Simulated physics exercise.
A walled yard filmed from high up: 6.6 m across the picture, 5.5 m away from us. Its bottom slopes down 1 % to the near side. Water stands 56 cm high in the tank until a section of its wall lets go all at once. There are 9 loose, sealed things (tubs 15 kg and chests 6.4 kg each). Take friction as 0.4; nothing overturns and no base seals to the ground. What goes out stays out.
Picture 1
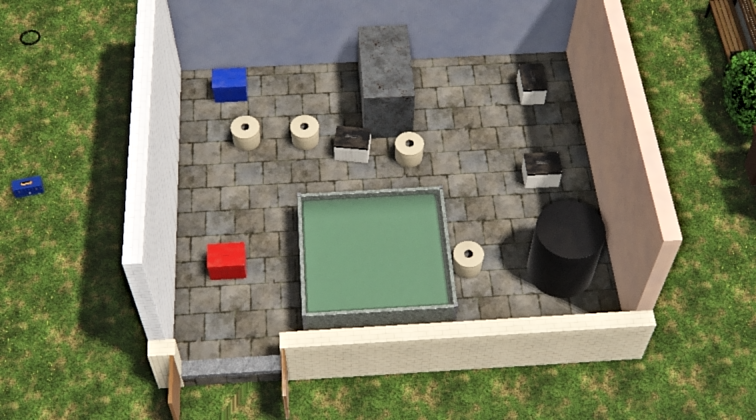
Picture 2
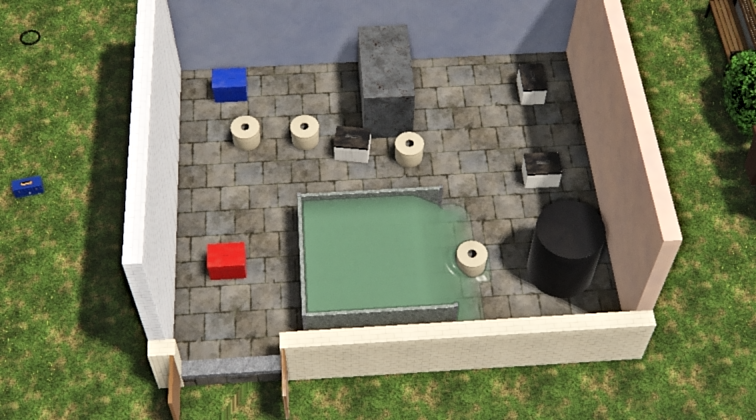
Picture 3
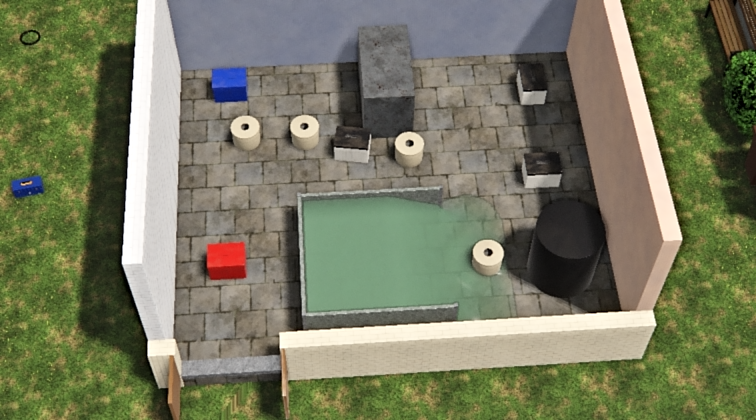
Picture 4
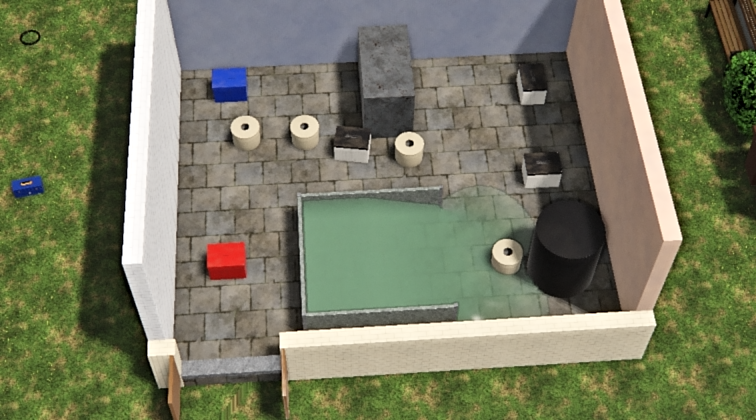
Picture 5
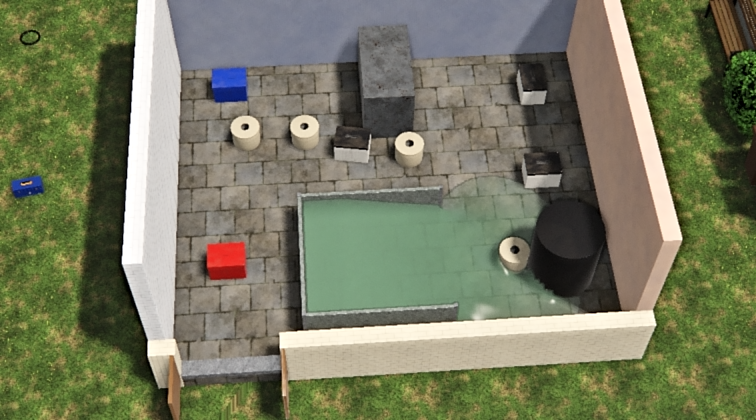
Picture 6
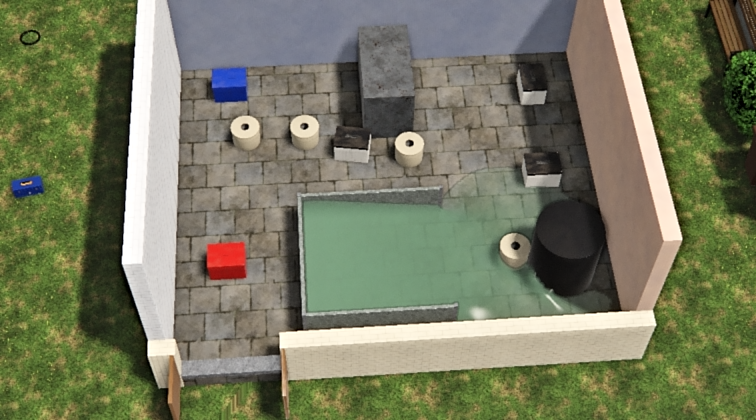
We see a walled yard from above as green water pours from the open right side of a basin and spreads across the paving, pushing one pale tub rightward toward a dark cylinder while the other objects stay still.
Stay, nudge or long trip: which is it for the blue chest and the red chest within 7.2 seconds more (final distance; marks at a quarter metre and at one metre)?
The blue chest gets carried off, the red chest holds its place.
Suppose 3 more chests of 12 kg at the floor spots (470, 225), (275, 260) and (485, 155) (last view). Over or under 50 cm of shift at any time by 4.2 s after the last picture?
In that order: Past it, less, more.
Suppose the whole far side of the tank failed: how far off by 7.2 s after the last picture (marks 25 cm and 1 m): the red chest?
Then the red chest gets carried off.
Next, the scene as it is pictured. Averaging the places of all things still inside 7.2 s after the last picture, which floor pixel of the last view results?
At about (338, 163).
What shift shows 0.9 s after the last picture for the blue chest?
About 0 cm.
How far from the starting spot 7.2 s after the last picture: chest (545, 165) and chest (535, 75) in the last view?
In that order: 150 cm, 350 cm.
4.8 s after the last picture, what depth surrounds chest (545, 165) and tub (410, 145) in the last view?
About 12 and 5 cm.
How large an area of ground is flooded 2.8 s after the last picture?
Some 18 m2.
Then, 0.9 s after the last picture the blue chest is near (229, 77), 0.0 m from its start, aground; the red chest is near (226, 254), 0.0 m from its start, aground; 0 of 9 are out; 2 afloat.
Then, 2.8 s after the last picture the blue chest is near (229, 77), 0.0 m from its start, aground; the red chest is near (226, 254), 0.0 m from its start, aground; 0 of 9 are out; 3 afloat.
Then, 4.8 s after the last picture the blue chest is near (201, 86), 0.5 m from its start, afloat; the red chest is near (226, 254), 0.0 m from its start, aground; 0 of 9 are out; 4 afloat.
Then, 7.2 s after the last picture the blue chest is near (209, 163), 1.7 m from its start, aground; the red chest is near (226, 255), 0.0 m from its start, aground; 0 of 9 are out; 3 afloat.
